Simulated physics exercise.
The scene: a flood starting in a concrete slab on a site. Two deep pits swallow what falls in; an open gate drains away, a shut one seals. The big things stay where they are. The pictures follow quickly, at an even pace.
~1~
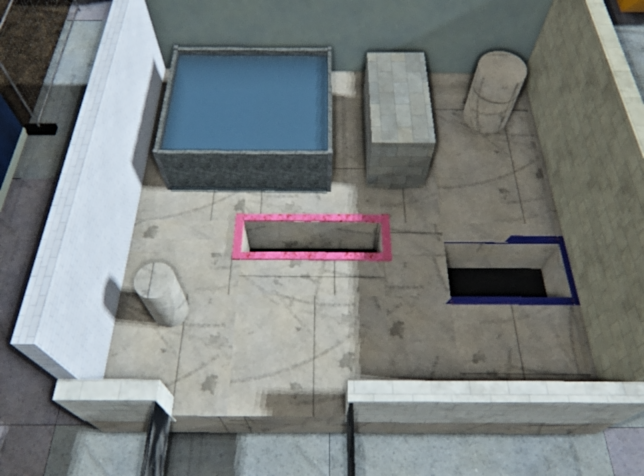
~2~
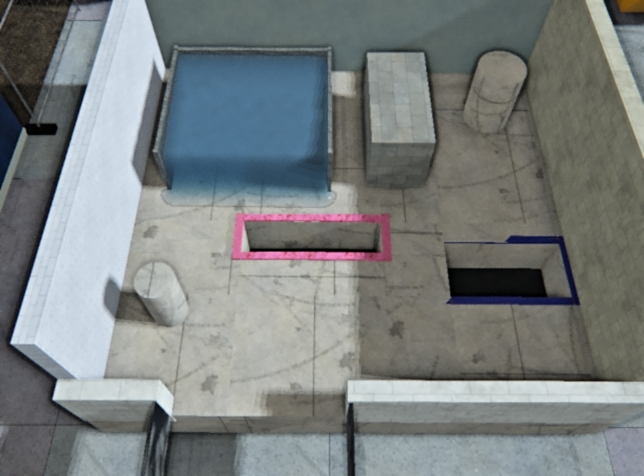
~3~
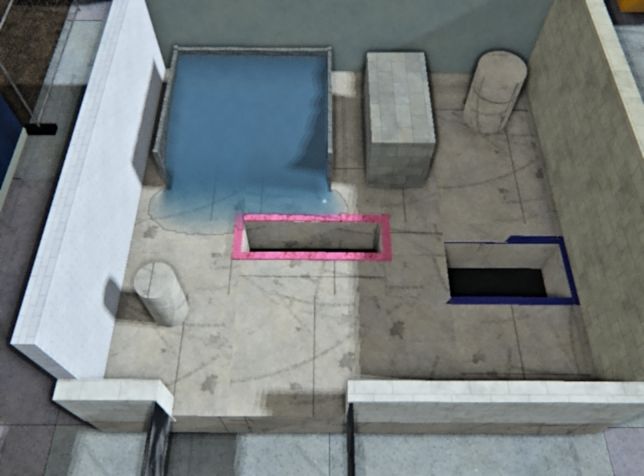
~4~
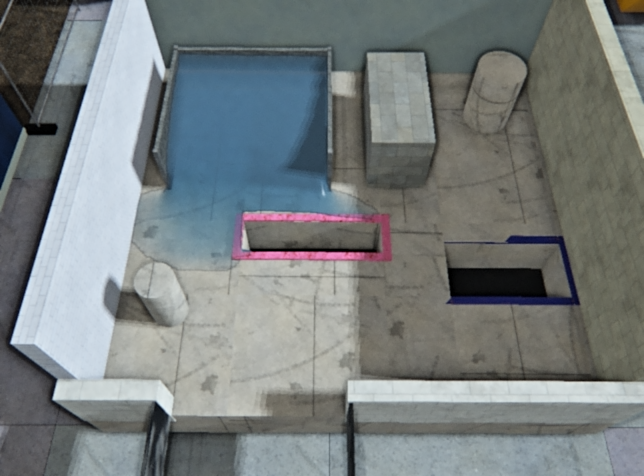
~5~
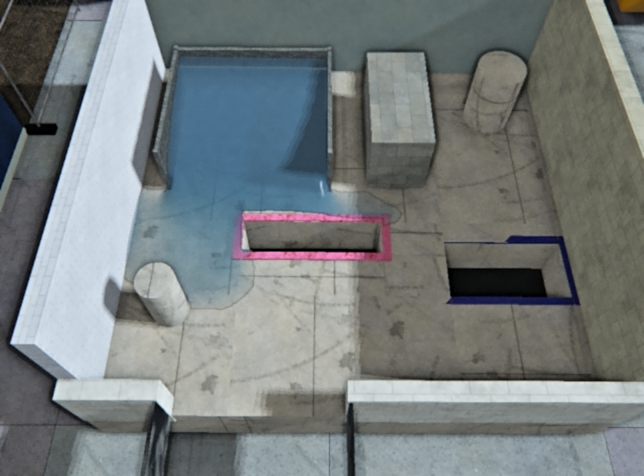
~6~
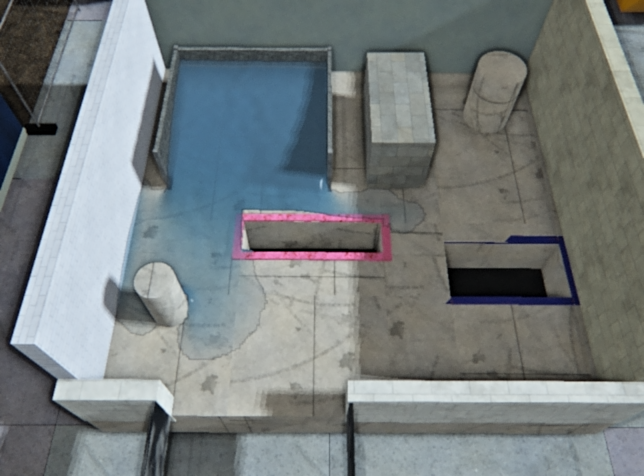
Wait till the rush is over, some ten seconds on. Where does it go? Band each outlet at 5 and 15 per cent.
In the end: The gate takes more than 15 %; the pink pit takes more than 15 %; the blue pit takes between 5 and 15 %.
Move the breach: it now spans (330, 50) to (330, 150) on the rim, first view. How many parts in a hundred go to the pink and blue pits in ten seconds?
Roughly, in per cent: Pink 25, blue 35.
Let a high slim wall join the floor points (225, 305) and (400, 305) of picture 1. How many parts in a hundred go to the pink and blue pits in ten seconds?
Roughly, in per cent: Pink 50, blue 10.
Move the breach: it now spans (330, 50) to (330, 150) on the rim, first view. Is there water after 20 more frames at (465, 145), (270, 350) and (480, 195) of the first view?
One after the other: Wet, clear, wet.
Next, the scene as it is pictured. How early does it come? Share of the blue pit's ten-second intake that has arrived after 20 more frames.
Roughly 5 per cent.
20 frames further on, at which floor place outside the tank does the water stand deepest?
Near (101, 395).
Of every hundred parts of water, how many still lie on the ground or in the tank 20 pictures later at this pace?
I make it 44 per cent.
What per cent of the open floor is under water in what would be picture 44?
Close to 70 %.
A moment on, water covers 30 % of the floor; the gate 2 %, the pink pit 22 %, the blue pit 0 %.
Next, water covers 30 % of the floor; the gate 7 %, the pink pit 34 %, the blue pit 0 %.
Then, water covers 45 % of the floor; the gate 15 %, the pink pit 41 %, the blue pit 0 %.
Later, water covers 70 % of the floor; the gate 21 %, the pink pit 45 %, the blue pit 2 %.
In the end, water covers 65 % of the floor; the gate 25 %, the pink pit 47 %, the blue pit 8 %.
